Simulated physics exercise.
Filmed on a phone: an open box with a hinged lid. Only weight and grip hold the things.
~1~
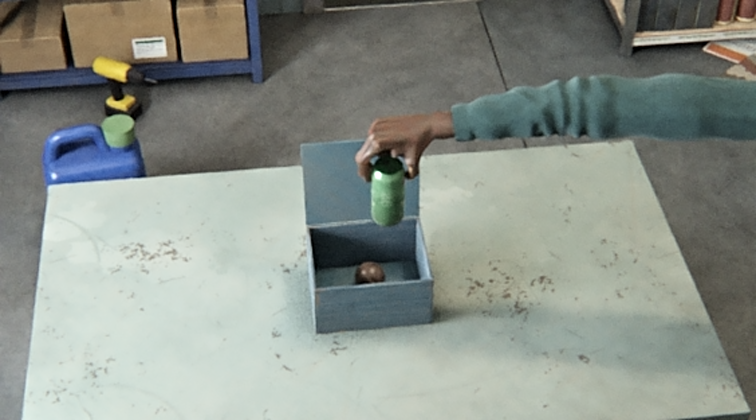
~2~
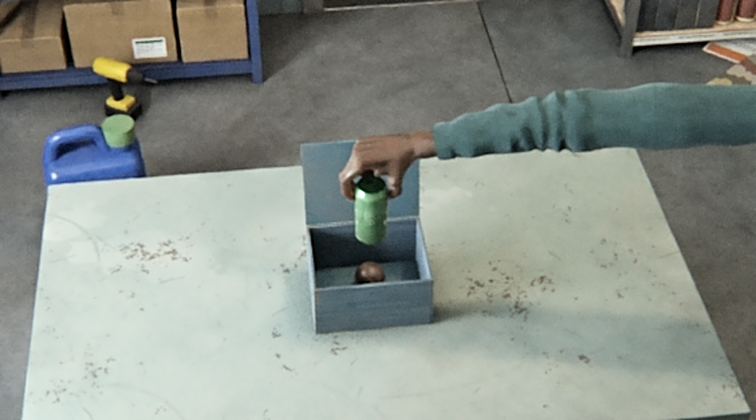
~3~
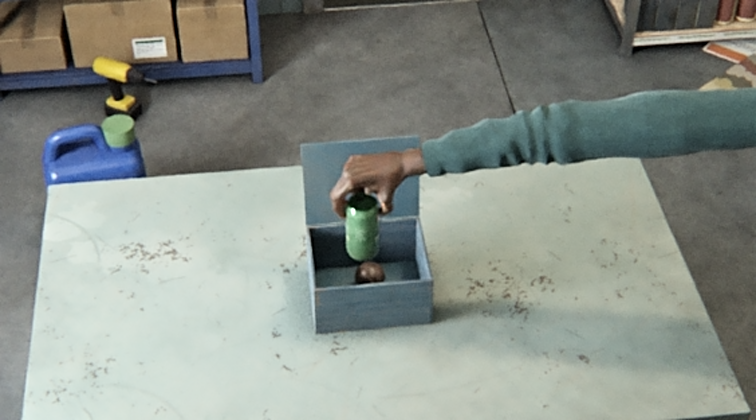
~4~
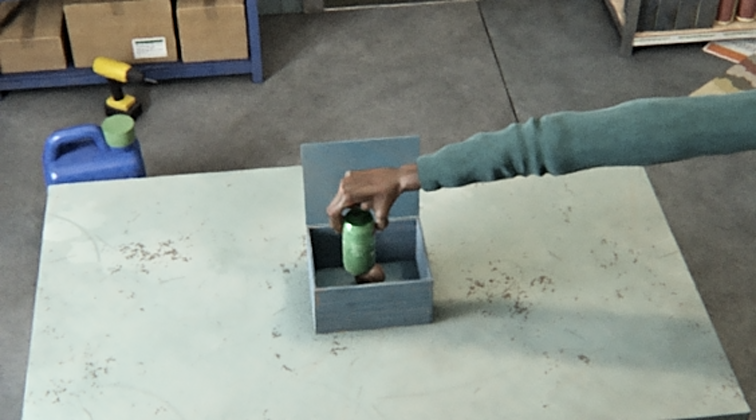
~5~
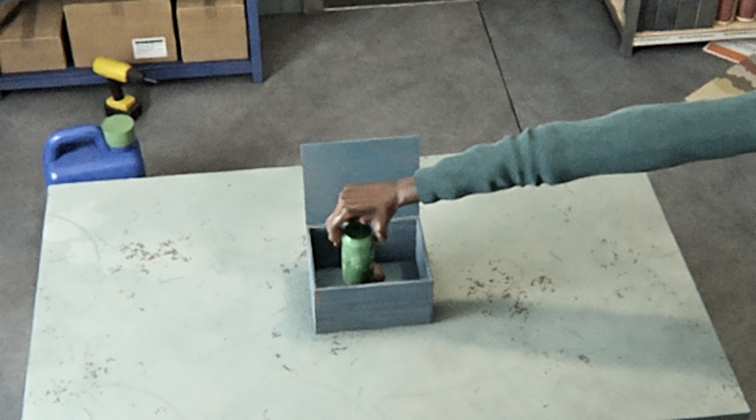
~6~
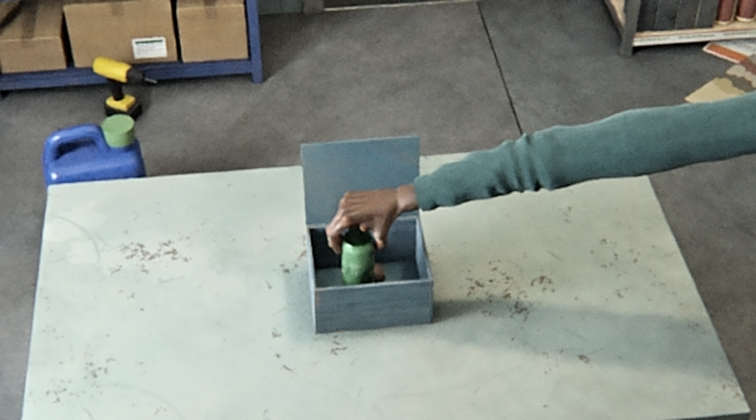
An arm in a green sleeve reaches from the right over a pale, scuffed table in a workshop, seen from above by a still camera. An open blue-grey box holding a small brown ball sits mid-table, with a blue jug and yellow drill behind at left, near cardboard boxes. The hand carries a green can slightly left and lowers it into the box beside the ball, still gripping it.
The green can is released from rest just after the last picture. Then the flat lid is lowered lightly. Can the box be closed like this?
The lid is held up.
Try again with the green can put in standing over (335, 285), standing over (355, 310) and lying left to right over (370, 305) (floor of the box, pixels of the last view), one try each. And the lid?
First try: It is held up; second try: It stays ajar; third try: It sits on the rim.
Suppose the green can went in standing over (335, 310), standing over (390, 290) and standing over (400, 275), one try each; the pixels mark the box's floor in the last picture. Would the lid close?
First, it is held up; second, it sits on the rim; third, it is held up.
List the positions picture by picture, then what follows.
In the first frame, still above its spot; green can (388, 193).
In the second frame, still above its spot; green can (371, 211).
In the third frame, still above its spot; green can (363, 228).
In the fourth frame, still above its spot; green can (359, 243).
In the fifth frame, still above its spot; green can (358, 255).
In the sixth frame, put in, still held; green can (358, 262).
Then, 0.60 s after the last picture, green can slid about its own width near (356, 287); brown ball rolled a little.
Then, 1.40 s after the last picture, lid 73° above the rim; green can slid about its own width near (357, 288); brown ball rolled about its own width.
Then, 1.90 s after the last picture, lid 24° above the rim; green can slid about its own width near (357, 288); brown ball rolled about its own width.
At rest, lid 8° above the rim; moved from the start, brown ball and green can. Seen from the same camera at the end, green can near (357, 288).
